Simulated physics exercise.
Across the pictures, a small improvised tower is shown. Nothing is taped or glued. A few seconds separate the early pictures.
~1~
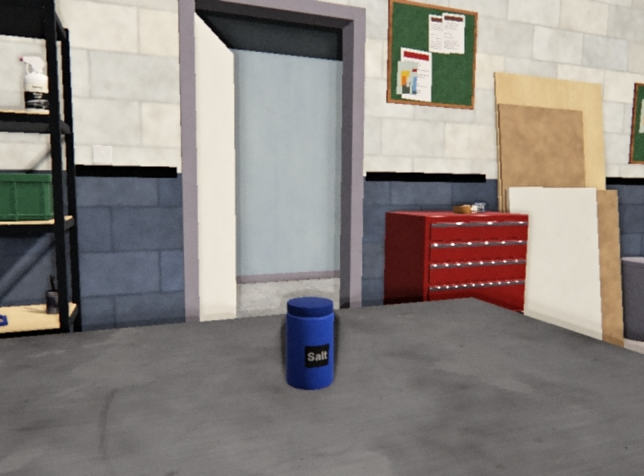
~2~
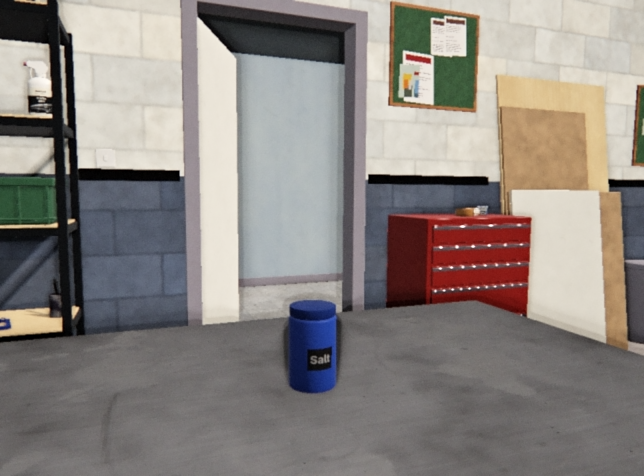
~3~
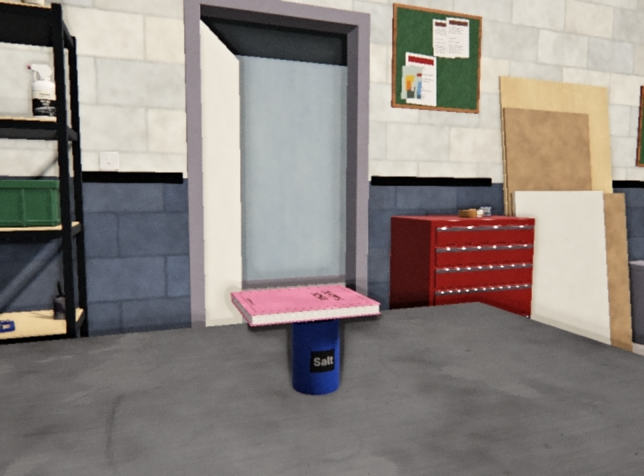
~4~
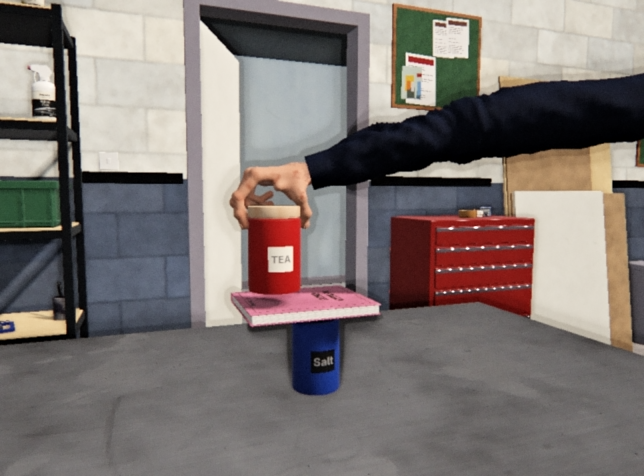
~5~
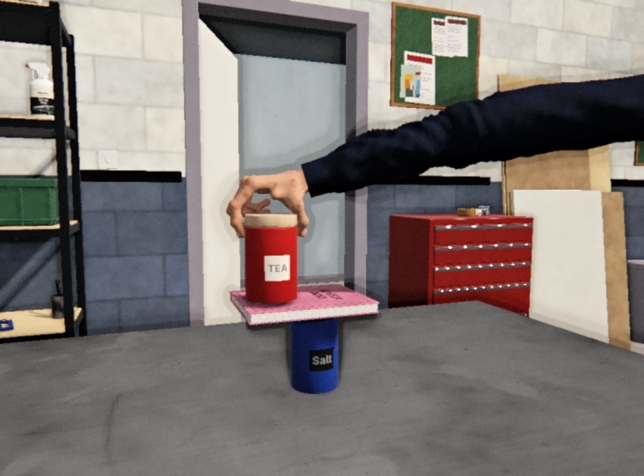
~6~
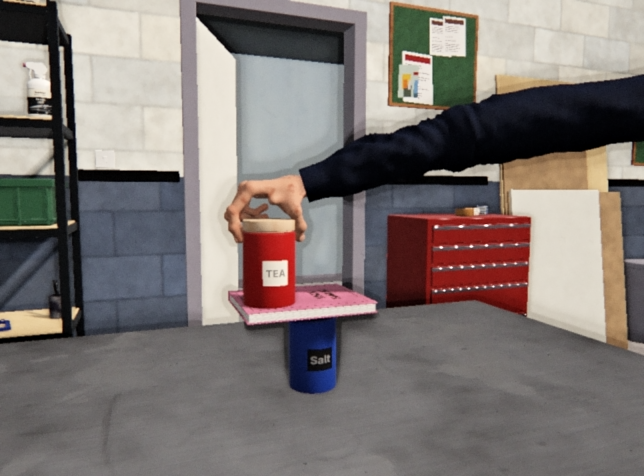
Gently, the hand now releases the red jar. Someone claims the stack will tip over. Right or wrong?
Right, it tips over.
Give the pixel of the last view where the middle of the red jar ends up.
End position: Approximately (201, 391).
Then, 0.40 s after the last picture, red jar now fallen; pink book tipped 54° from how it was.
Then, 0.60 s after the last picture, pink book now fallen.
By the end, fallen, red jar and pink book; blue jar in place. Seen from the same camera at the end, red jar near (201, 390). The stack loses its balance.
